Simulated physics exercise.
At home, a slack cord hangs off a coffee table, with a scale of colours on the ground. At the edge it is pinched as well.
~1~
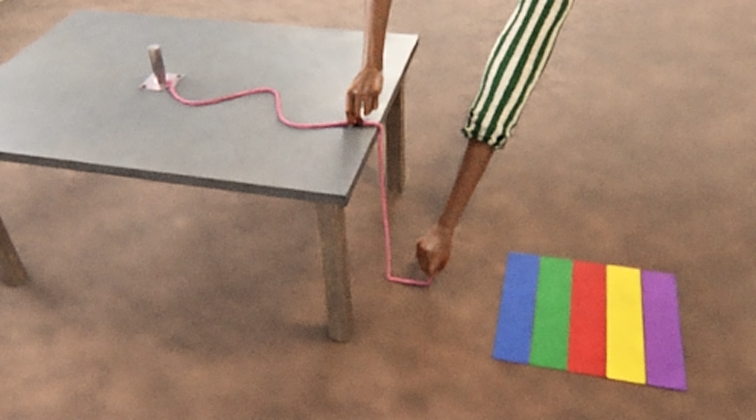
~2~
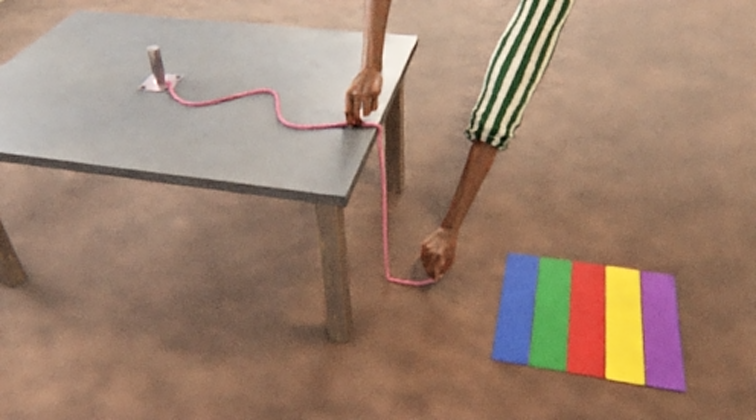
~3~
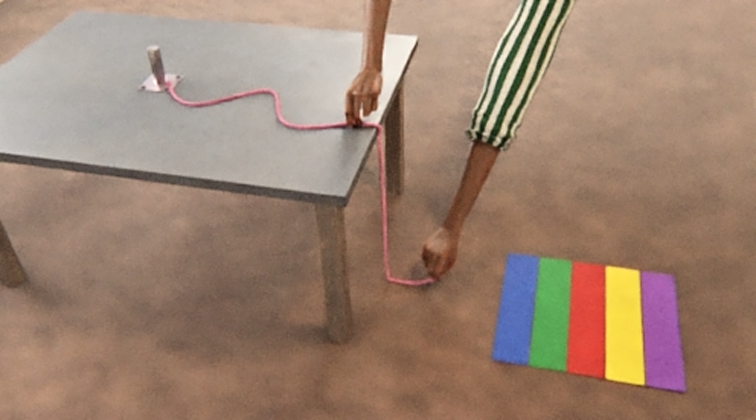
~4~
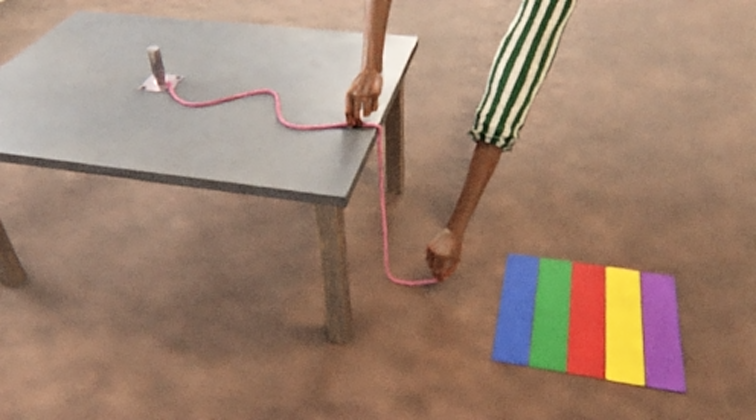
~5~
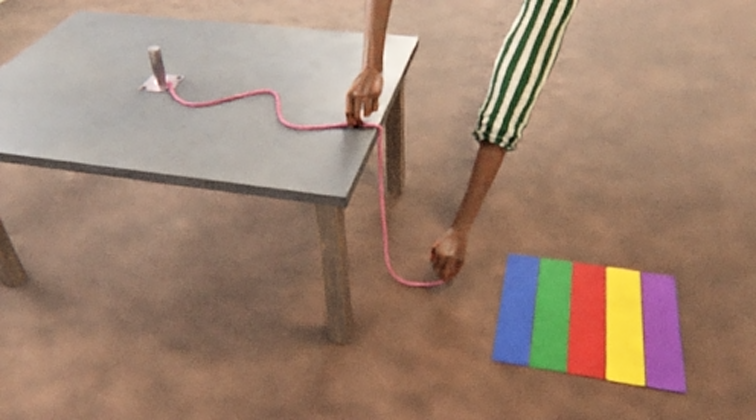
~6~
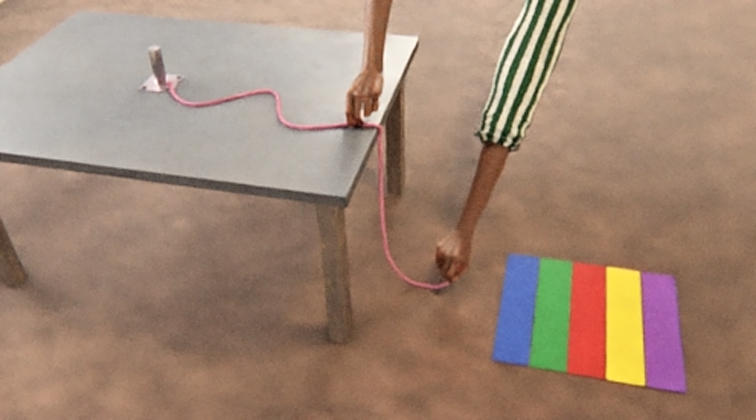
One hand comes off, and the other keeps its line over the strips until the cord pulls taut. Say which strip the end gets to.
It gets to the yellow strip.
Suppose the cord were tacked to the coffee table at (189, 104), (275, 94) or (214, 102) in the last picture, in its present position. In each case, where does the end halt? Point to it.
Pixel places, try by try: (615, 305), (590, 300), (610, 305).
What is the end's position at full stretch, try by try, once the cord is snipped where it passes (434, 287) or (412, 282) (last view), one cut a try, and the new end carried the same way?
Try one: (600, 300); try two: (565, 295).
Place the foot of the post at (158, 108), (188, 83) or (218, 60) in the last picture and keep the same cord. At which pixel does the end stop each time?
Around (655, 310), then (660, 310), then (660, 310).
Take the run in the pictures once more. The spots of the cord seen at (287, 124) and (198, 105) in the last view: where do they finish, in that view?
They end up around (352, 118) and around (222, 94).
Soon after, end near (563, 296); over green.
Then, end near (605, 303); over red.
At full stretch, end near (630, 307); over yellow. It gets as far as the yellow strip.
